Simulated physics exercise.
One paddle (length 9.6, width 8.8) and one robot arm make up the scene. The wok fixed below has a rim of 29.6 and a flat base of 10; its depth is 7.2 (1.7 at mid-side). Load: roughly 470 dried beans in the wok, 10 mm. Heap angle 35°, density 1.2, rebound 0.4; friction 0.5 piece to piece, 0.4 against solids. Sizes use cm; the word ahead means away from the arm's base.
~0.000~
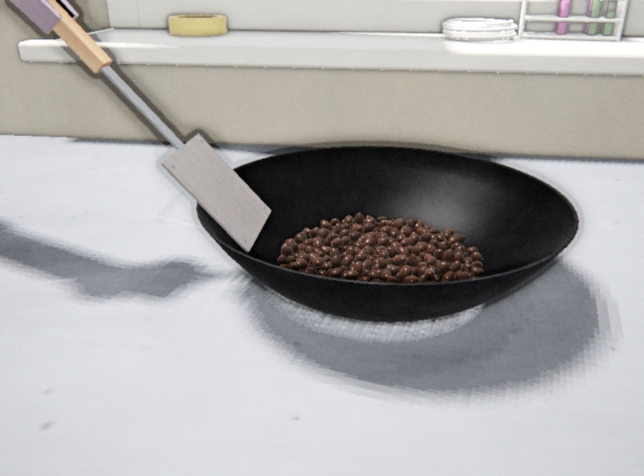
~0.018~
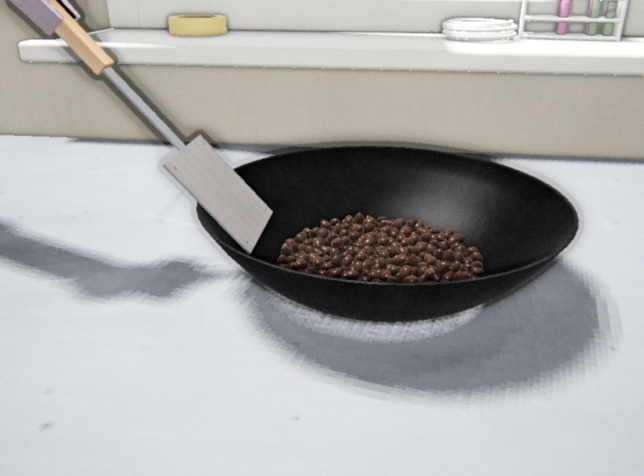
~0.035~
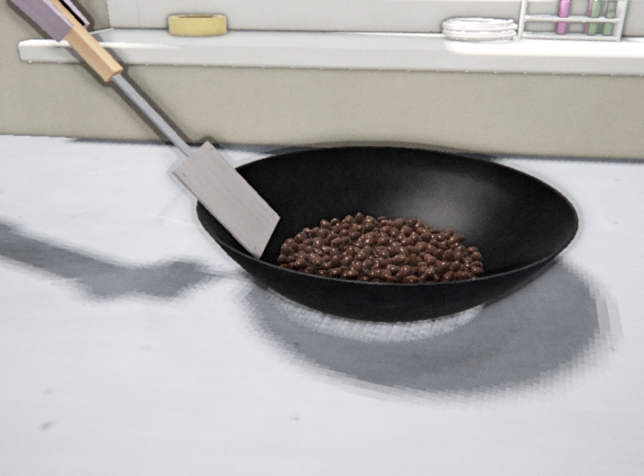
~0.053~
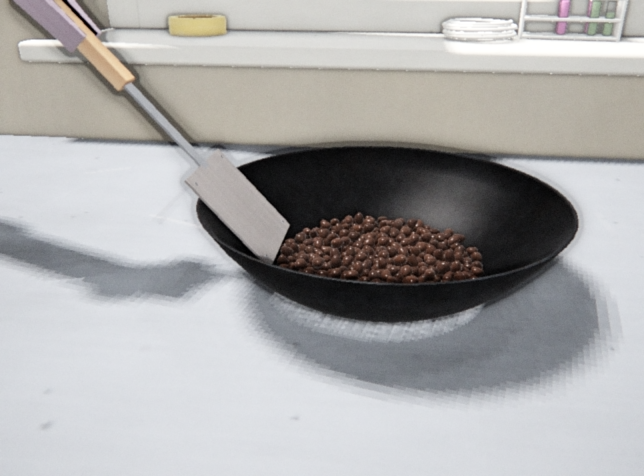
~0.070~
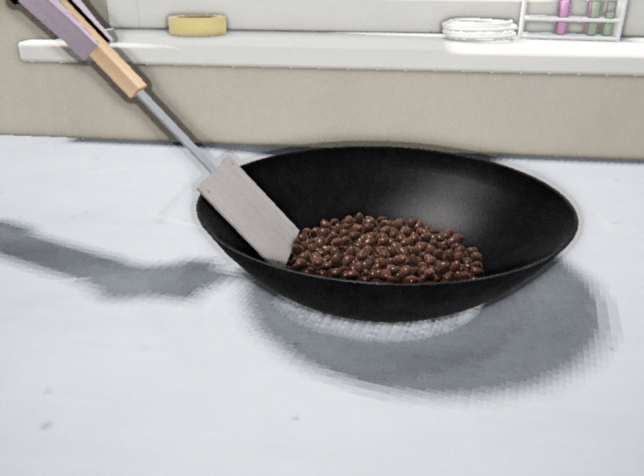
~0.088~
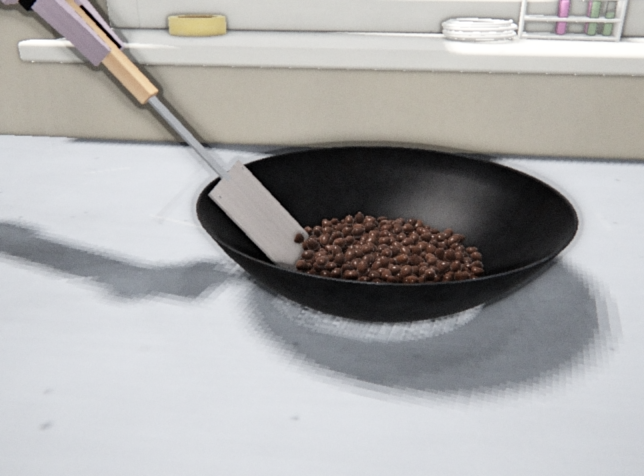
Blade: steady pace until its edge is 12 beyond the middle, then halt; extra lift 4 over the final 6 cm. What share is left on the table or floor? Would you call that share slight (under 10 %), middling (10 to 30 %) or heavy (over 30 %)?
It is middling.
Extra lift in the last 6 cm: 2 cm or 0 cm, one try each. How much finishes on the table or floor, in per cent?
Near 30 and 35 percent respectively.
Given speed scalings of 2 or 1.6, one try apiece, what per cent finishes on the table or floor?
Roughly 40 % and roughly 30 %.
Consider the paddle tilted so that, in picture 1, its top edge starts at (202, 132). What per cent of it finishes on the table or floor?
Around 20 percent ends up on the table or floor.
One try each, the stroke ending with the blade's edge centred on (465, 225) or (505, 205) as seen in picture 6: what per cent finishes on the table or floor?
The two tries give near 0 and near 5 in a hundred.
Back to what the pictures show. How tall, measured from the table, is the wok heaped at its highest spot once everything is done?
Some 6.0 cm above the table.
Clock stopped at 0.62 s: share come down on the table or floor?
10 %.
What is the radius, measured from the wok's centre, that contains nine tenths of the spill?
Distance from centre: Approx. 30 cm.
After 0.22 s, sloping 48°, highest piece 5 above the table; 467 in the wok.
After 0.36 s, sloping 48°, highest piece 8 above the table; 467 in the wok.
After 0.62 s, sloping 48°, highest piece 10 above the table; 381 in the wok, 52 on the table or floor, 34 on the blade or in flight.
After 1.67 s, sloping 48°, highest piece 6 above the table; 381 in the wok, 86 on the table or floor.
In the end, 381 in the wok, 86 on the table or floor. That is 18 % on the table or floor.
